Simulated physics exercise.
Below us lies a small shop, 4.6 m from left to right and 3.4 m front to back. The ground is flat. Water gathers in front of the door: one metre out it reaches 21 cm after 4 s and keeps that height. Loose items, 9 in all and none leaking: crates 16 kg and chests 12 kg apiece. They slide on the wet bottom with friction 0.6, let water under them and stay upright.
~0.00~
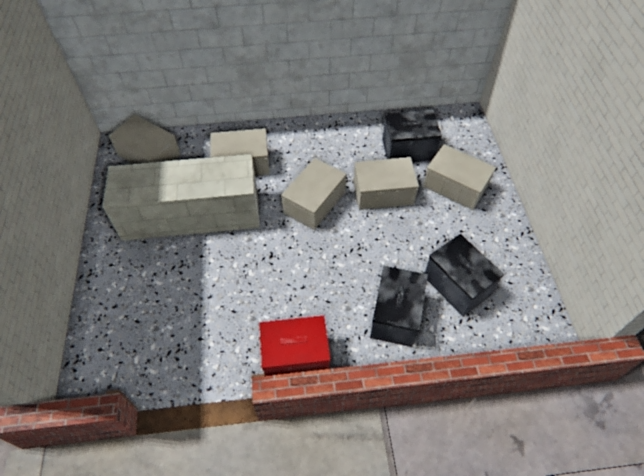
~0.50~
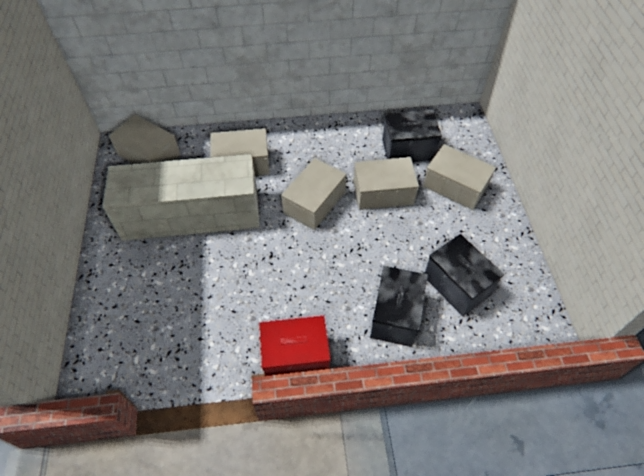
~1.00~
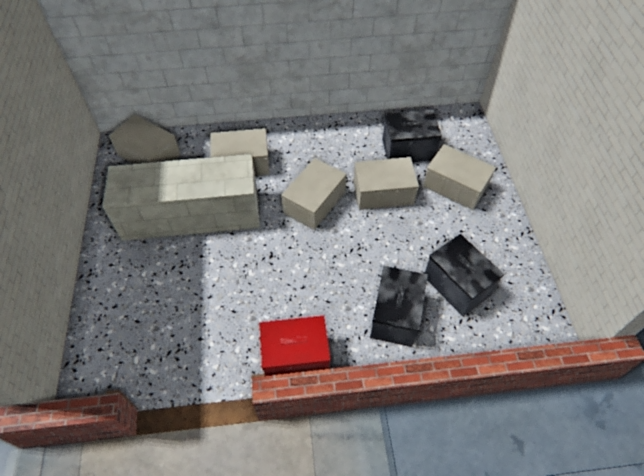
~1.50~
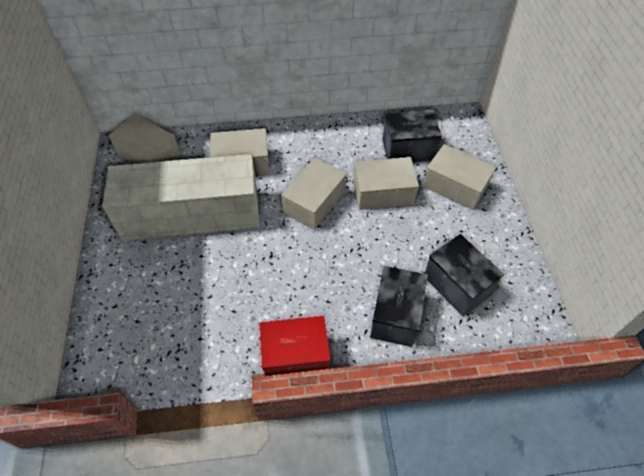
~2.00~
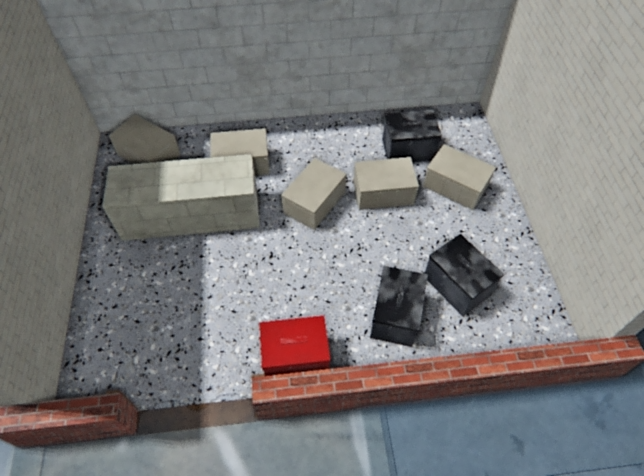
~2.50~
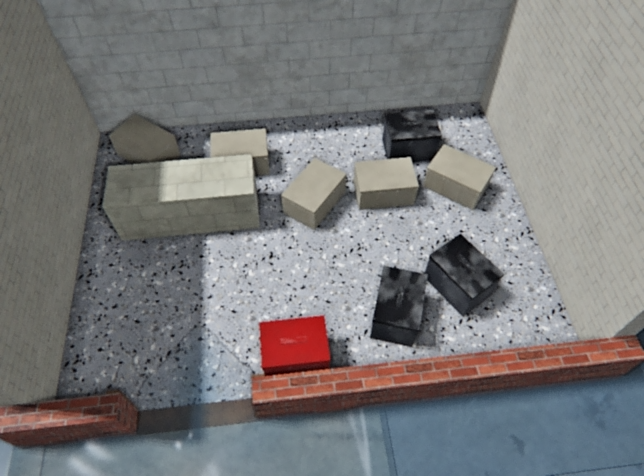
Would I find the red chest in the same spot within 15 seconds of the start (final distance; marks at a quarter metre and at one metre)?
The red chest moves a short way.
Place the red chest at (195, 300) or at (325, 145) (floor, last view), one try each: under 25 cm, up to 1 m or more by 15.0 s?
In that order: It ends far away; it moves a short way.
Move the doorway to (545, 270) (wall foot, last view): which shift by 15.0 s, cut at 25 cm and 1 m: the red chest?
In that case the red chest gets carried off.
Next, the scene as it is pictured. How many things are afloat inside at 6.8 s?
0 of them.
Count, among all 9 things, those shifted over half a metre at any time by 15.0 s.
That makes 7.
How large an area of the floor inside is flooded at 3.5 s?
Roughly 2.5 m2.
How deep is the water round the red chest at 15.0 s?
About 10 cm.
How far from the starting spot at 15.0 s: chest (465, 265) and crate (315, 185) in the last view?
In that order: 100 cm, 100 cm.
After 3.5 s the red chest is near (294, 341), 0.0 m from its start, aground; 0 afloat.
After 6.8 s the red chest is near (294, 341), 0.0 m from its start, aground; 0 afloat.
After 11.0 s the red chest is near (314, 321), 0.2 m from its start, aground; 6 afloat.
After 15.0 s the red chest is near (289, 296), 0.4 m from its start, afloat; 9 afloat.
